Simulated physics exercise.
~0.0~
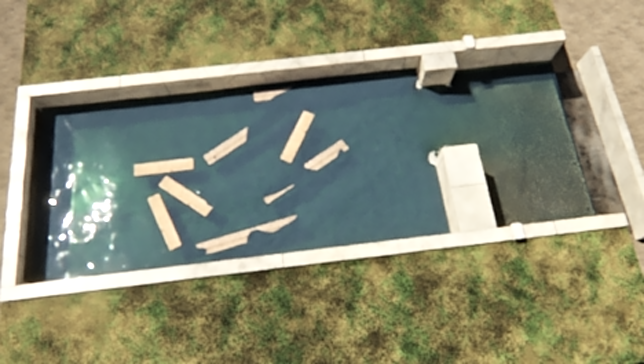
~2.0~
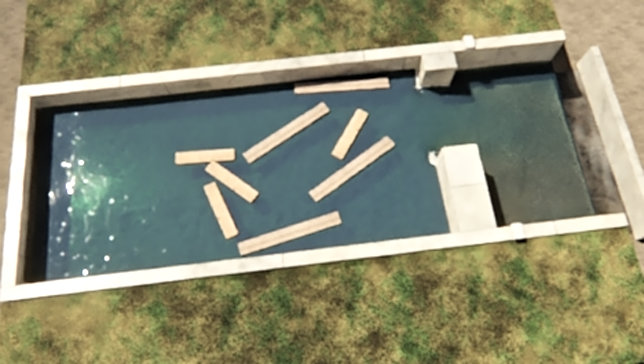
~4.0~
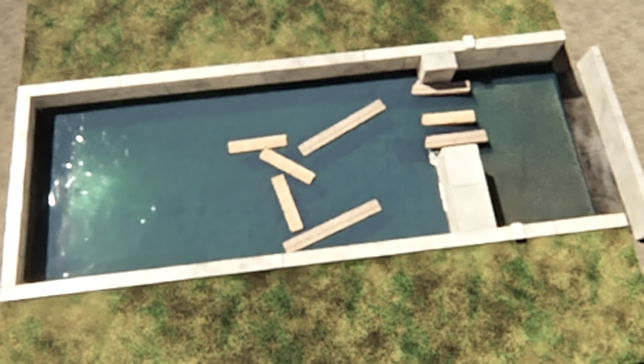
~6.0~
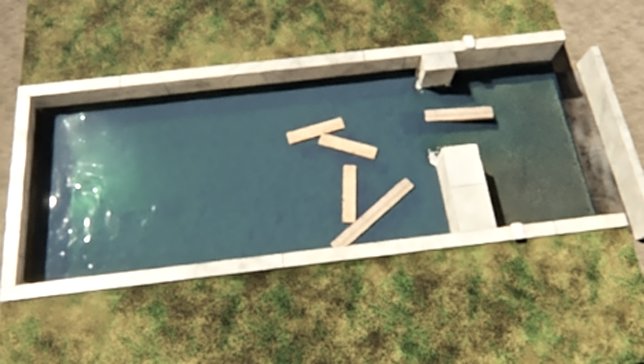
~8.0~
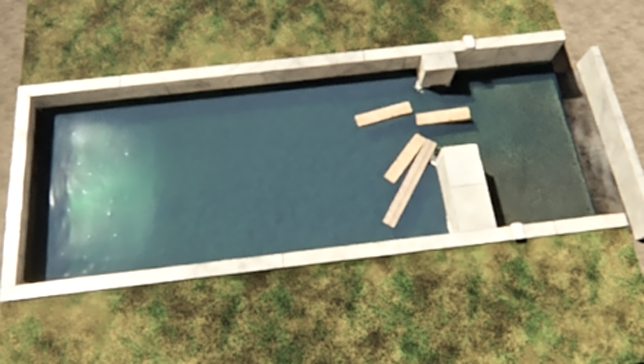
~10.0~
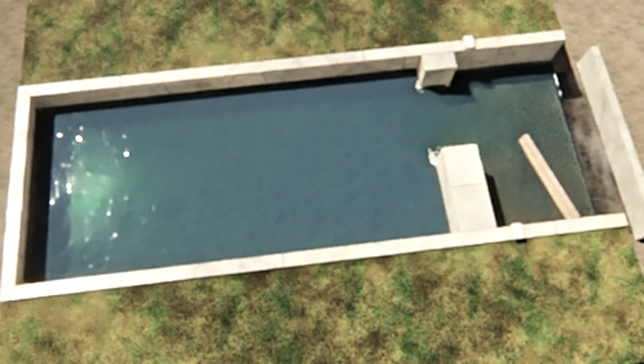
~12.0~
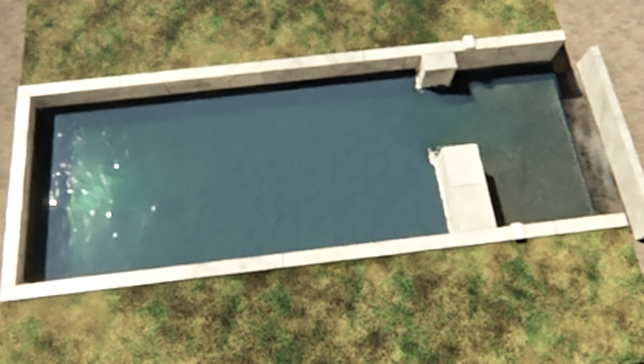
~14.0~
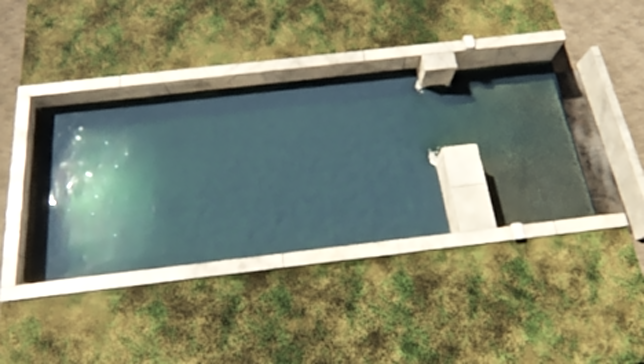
A long, pale-walled channel of dark blue-green water lies between strips of patchy grass, seen from high above, with a small pale block at the far wall and a larger one at the near wall leaving a gap towards the right. Light tan planks float scattered over the left and middle of the water, some partly under the surface. They drift right together, and the leading ones pass through the gap first. The rest bunch up beside the larger block, then follow through. One last plank lies slanted near the right end before it too disappears, leaving the channel empty of planks.
